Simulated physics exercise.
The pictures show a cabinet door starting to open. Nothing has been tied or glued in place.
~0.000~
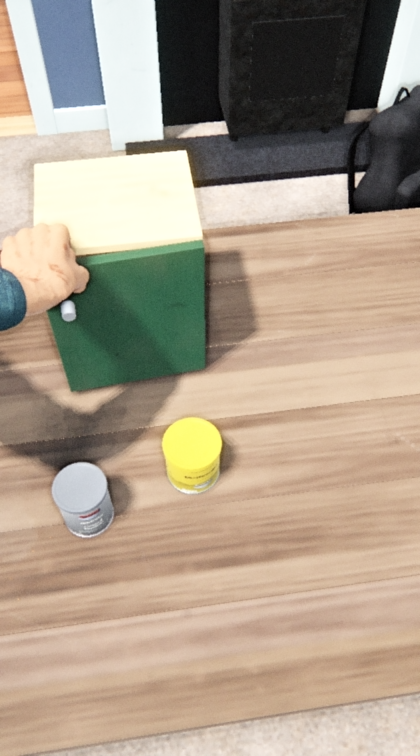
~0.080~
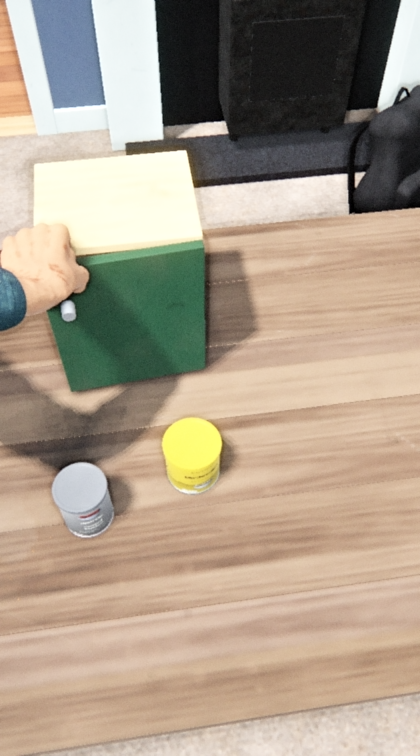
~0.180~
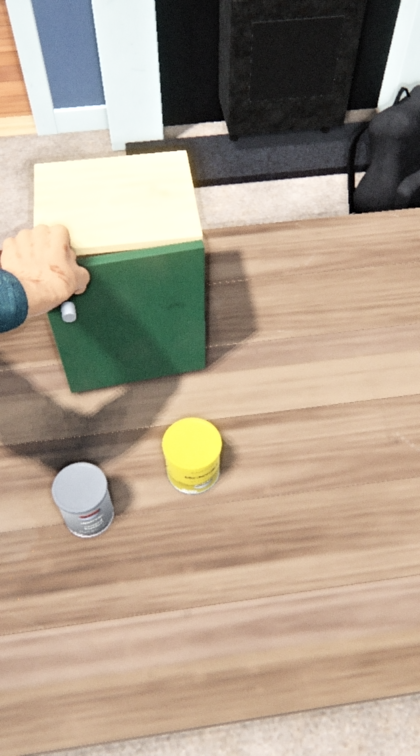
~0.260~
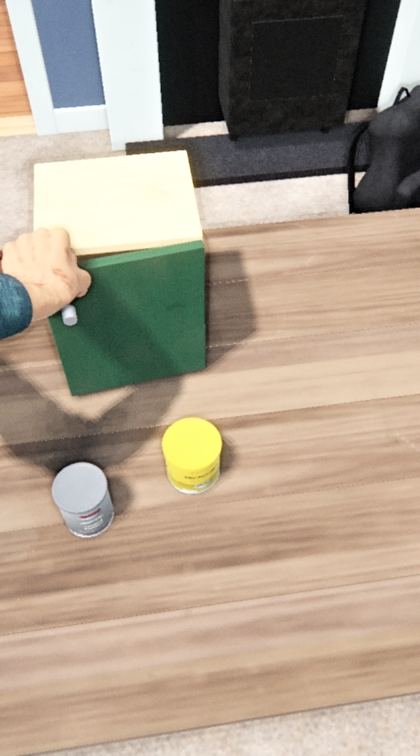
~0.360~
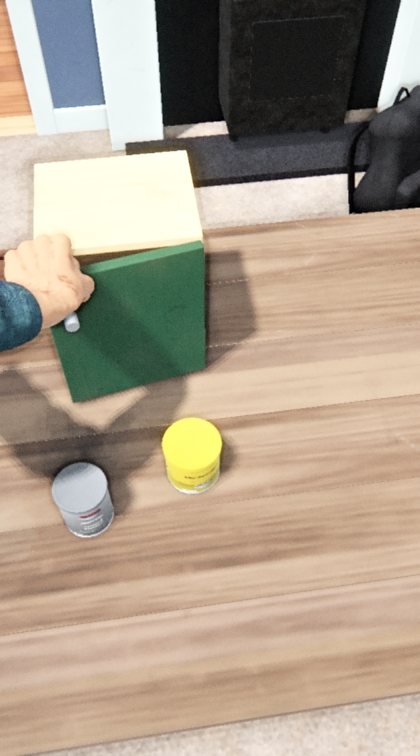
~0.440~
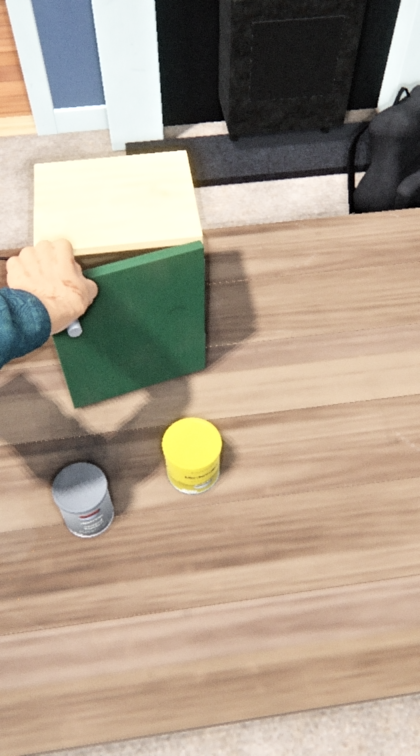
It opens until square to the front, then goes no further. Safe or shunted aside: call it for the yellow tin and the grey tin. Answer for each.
Yellow tin - shunted aside; grey tin - safe.
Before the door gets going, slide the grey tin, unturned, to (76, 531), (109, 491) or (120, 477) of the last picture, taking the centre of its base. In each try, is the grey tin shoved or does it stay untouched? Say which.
Well, in turn it goes undisturbed, it goes undisturbed and it gets pushed.
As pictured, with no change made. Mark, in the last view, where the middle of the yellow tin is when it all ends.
It ends up around (252, 462).
Around 2.08 s, door 72° open; yellow tin travelled a little near (211, 462); grey tin at rest near (85, 501).
Finally (3.3 s), the yellow tin is pushed along, near (253, 463); the grey tin remains where it is, near (85, 501).
